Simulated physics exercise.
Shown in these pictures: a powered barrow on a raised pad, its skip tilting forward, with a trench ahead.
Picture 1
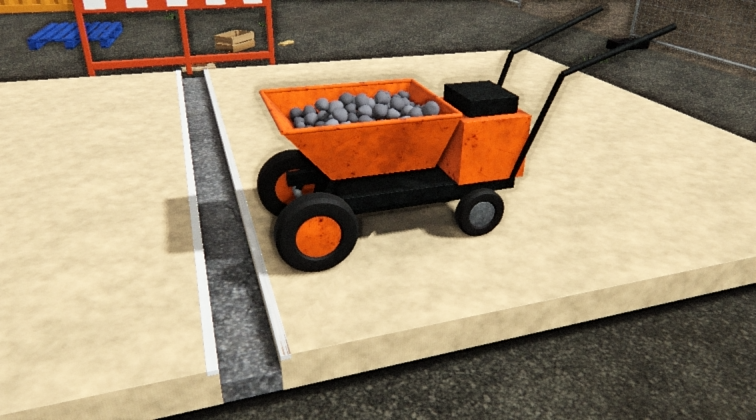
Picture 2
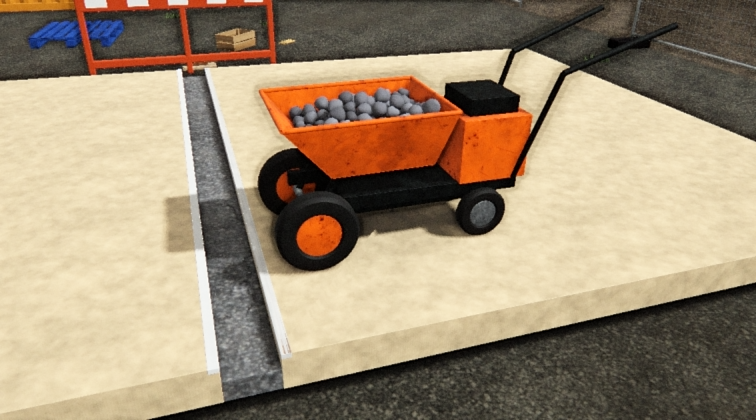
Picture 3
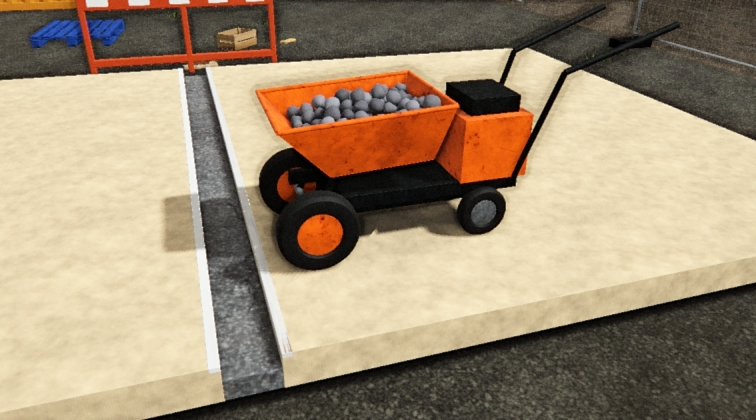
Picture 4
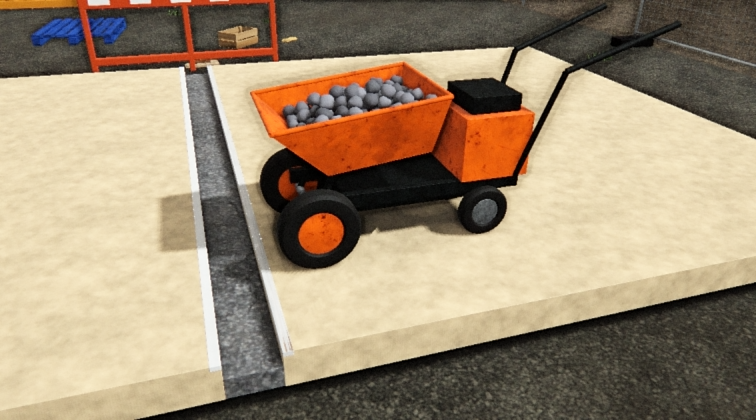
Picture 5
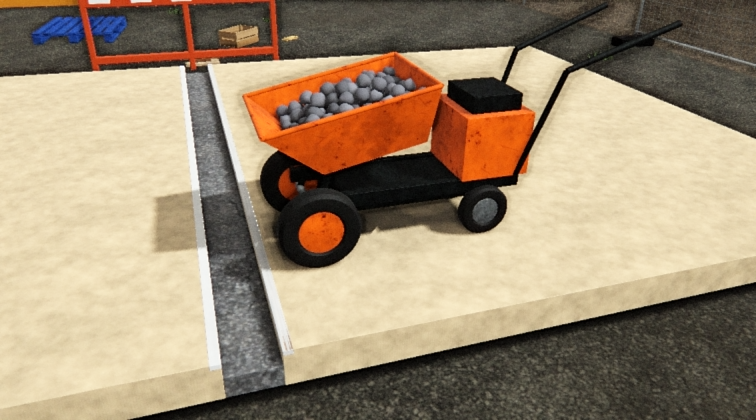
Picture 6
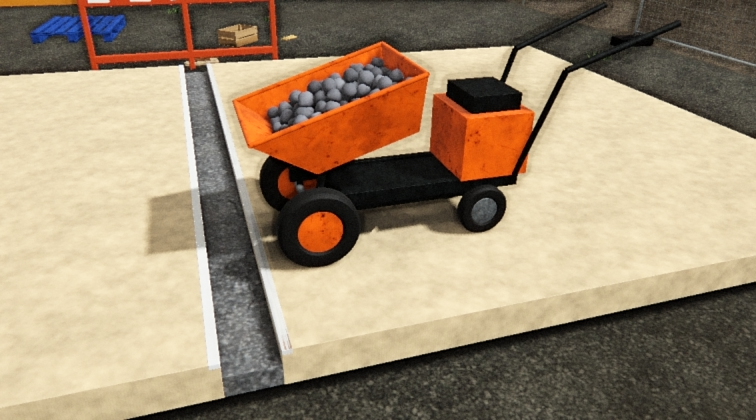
At first, an orange powered barrow with black handles stands on a pale raised pad beside a narrow trench, its skip level and loaded with round grey cobbles. The skip begins to tilt forward slightly, then its rear rises clearly off the chassis as it leans left, the cobbles still inside.
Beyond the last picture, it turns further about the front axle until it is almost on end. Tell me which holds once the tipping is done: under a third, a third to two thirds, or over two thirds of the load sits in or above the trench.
Caught: Below a third.
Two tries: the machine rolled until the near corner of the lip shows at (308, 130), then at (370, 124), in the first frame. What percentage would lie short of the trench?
That would be roughly 0 in a hundred and then roughly 20 in a hundred.
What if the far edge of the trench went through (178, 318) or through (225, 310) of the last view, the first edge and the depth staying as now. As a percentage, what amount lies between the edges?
Well, it'd be something like 30 per cent the first time and 0 per cent the second.
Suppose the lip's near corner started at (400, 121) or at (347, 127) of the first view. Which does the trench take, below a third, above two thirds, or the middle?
First: The middle third; second: In the middle band.
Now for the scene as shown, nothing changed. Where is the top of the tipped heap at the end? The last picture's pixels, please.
About (173, 232).
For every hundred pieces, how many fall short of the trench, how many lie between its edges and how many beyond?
In per cent, short 0, between 0 and beyond 95.
Just after the last frame, skip tipped steeply; every one in the skip.
A moment on, skip tipped right over; roughly two thirds in the skip; roughly a quarter beyond it; about a tenth falling.
Further on, skip tipped right over; about a tenth in the skip; just a few in or heaped over the trench; almost all beyond it.
When it is over, skip tipped right over; just a few in the skip; just a few in or heaped over the trench; almost all beyond it.
